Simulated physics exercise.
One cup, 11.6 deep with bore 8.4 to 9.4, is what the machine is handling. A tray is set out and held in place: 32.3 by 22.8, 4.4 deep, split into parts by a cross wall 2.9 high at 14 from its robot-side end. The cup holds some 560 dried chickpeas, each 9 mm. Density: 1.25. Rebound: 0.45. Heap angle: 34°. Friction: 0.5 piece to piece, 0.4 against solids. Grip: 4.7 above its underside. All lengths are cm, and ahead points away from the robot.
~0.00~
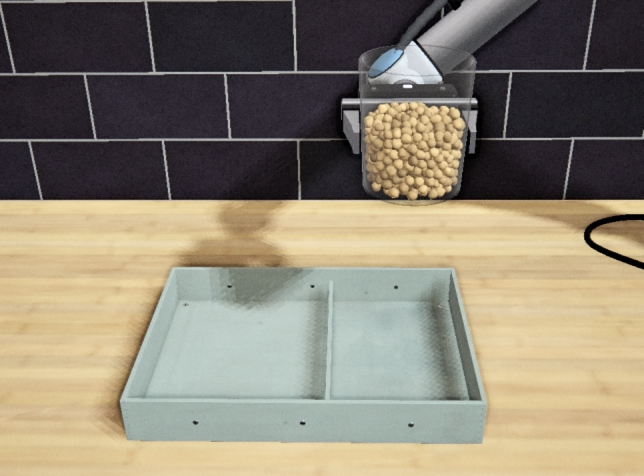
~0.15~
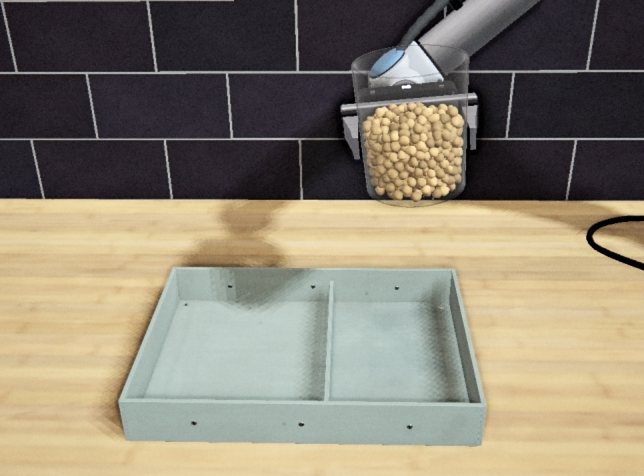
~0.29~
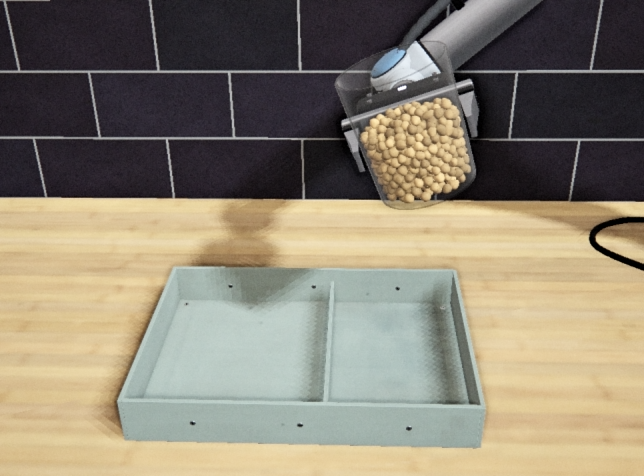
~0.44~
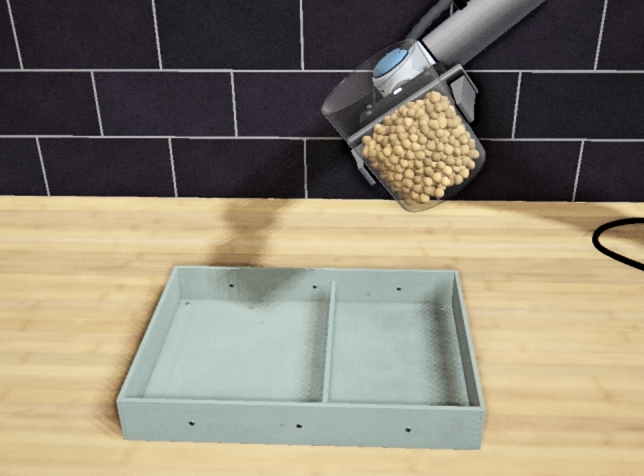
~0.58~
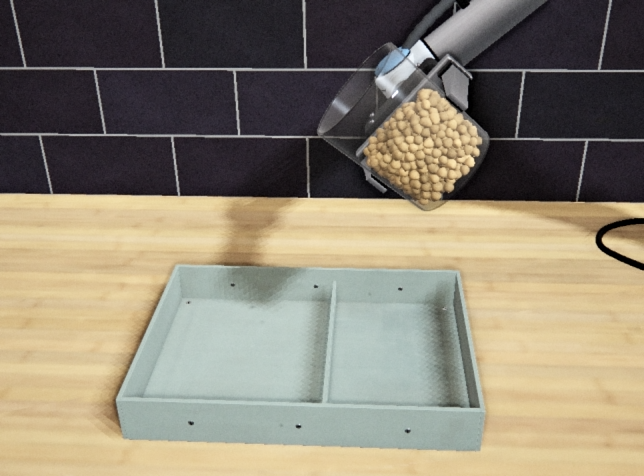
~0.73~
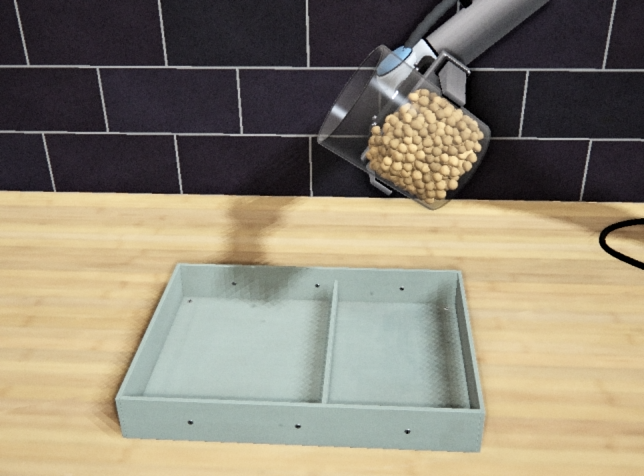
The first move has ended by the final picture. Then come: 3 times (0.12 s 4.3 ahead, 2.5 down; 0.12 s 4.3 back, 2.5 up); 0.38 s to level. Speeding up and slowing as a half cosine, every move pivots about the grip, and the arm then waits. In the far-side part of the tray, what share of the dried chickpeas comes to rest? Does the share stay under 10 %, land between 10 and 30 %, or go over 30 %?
It stays under 10 %.
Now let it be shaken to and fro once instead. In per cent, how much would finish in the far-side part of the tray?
That share would be near 0 percent.
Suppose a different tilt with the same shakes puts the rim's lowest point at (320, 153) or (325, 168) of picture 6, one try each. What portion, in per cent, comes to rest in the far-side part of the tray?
The first try gives around 10 percent and the second around 30 percent.
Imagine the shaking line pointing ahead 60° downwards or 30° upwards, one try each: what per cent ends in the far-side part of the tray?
First try some 0 %, second try some 25 %.
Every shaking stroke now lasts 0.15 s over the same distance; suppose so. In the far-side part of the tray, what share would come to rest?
I'd expect close to 0 in a hundred.
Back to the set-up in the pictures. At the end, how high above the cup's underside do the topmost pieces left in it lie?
I'd say near 9.5 cm from the bottom.
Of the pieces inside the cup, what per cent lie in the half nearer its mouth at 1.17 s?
Near 35 in a hundred.
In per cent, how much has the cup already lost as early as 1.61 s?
5 %.
After 1.17 s, tilted 55° forward, highest piece 27 above the table; 549 in the cup, 2 in the far-side part, 1 on the table or floor, 3 in flight or on a rim.
After 1.61 s, tilted 34° forward, highest piece 28 above the table; 536 in the cup, 7 in the far-side part, 4 on the table or floor, 8 in flight or on a rim.
After 2.03 s, level, highest piece 30 above the table; 536 in the cup, 14 in the far-side part, 5 on the table or floor.
After 3.08 s, level, highest piece 30 above the table; 536 in the cup, 14 in the far-side part, 5 on the table or floor.
In the end, 536 in the cup, 14 in the far-side part, 5 on the table or floor. That is 3 % in the far-side part of the tray.
